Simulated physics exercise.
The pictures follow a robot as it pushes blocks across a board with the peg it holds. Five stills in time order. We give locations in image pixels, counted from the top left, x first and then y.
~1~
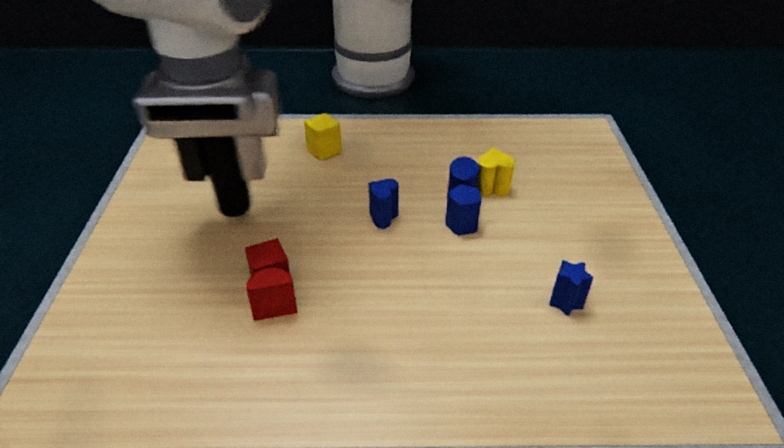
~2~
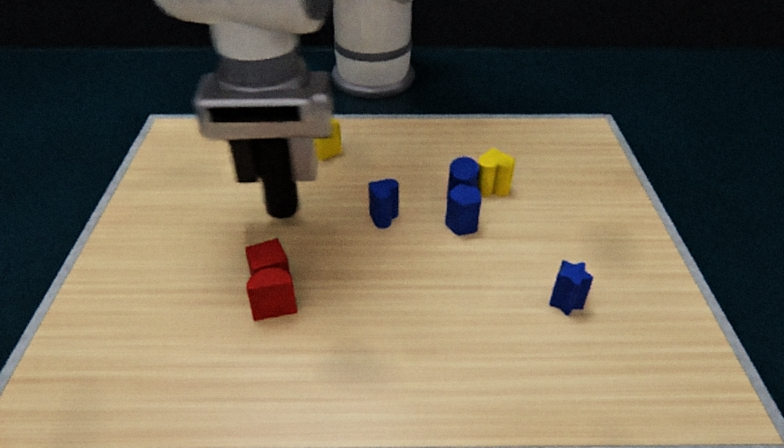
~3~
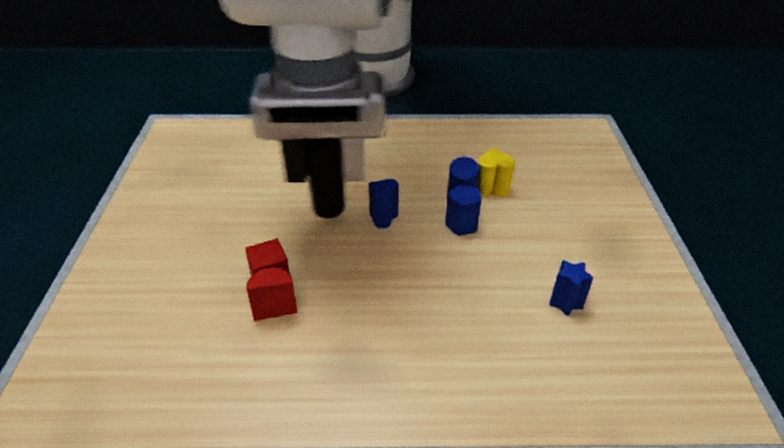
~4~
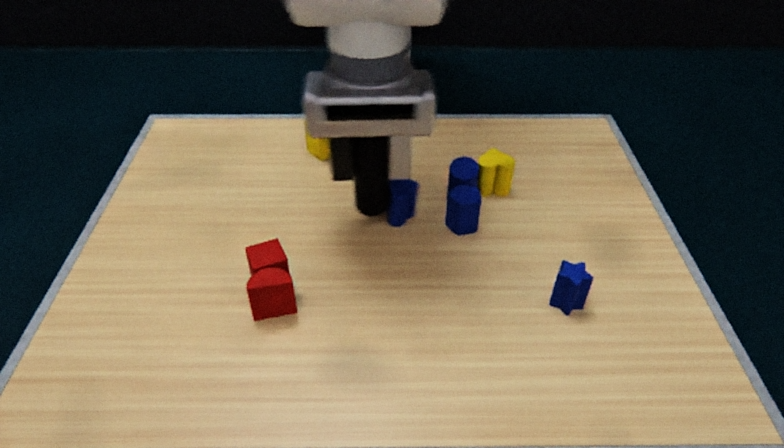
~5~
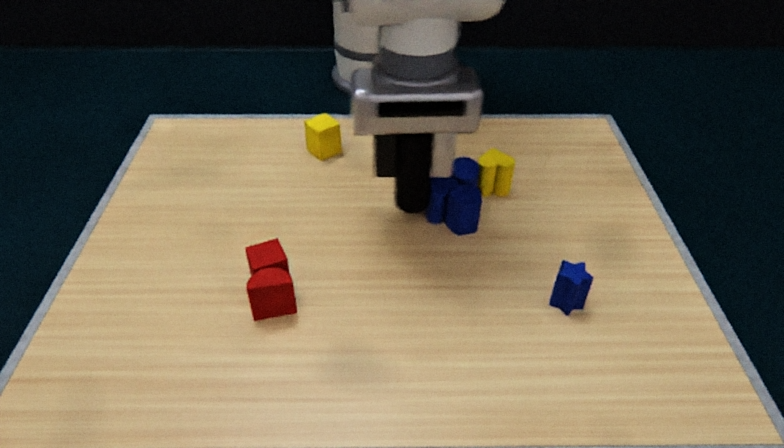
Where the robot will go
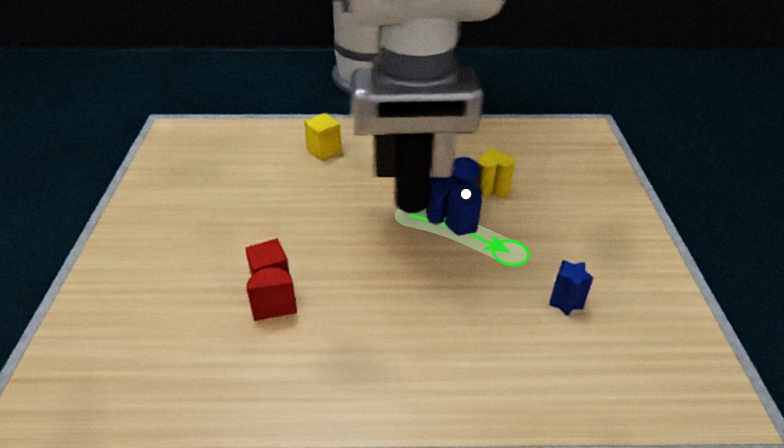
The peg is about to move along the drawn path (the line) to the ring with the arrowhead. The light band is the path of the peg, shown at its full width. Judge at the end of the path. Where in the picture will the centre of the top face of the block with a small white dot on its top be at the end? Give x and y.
My estimate: (535, 205).
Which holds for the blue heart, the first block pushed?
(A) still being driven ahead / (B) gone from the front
B.
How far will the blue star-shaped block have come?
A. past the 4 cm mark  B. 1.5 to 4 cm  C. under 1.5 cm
It's C.
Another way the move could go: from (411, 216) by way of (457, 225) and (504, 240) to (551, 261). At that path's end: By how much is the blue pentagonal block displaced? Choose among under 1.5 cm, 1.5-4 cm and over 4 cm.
Displacement: Past 4 cm.
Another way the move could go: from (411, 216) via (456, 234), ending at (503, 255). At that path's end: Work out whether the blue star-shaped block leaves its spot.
At the moment the path ends, the blue star-shaped block still stands where it did.
The line goes from (411, 216) by way of (445, 224) and (478, 237) to (511, 253); the dot is on the blue pentagonal block.
The first path, step by step. One third of the way, peg (446, 213); blue heart (474, 186), turned 15° anticlockwise; blue elliptical block (468, 166), turned 15° anticlockwise; blue pentagonal block (495, 201).
Two thirds of the way, peg (479, 226); blue heart (483, 185), turned 45° anticlockwise; blue elliptical block (468, 166), turned 15° anticlockwise; blue pentagonal block (515, 204), turned 15° clockwise.
At the end, peg (513, 241); blue heart (483, 185), turned 45° anticlockwise; blue elliptical block (468, 166), turned 15° anticlockwise; blue pentagonal block (535, 205), turned 15° anticlockwise; blue star-shaped block unmoved.
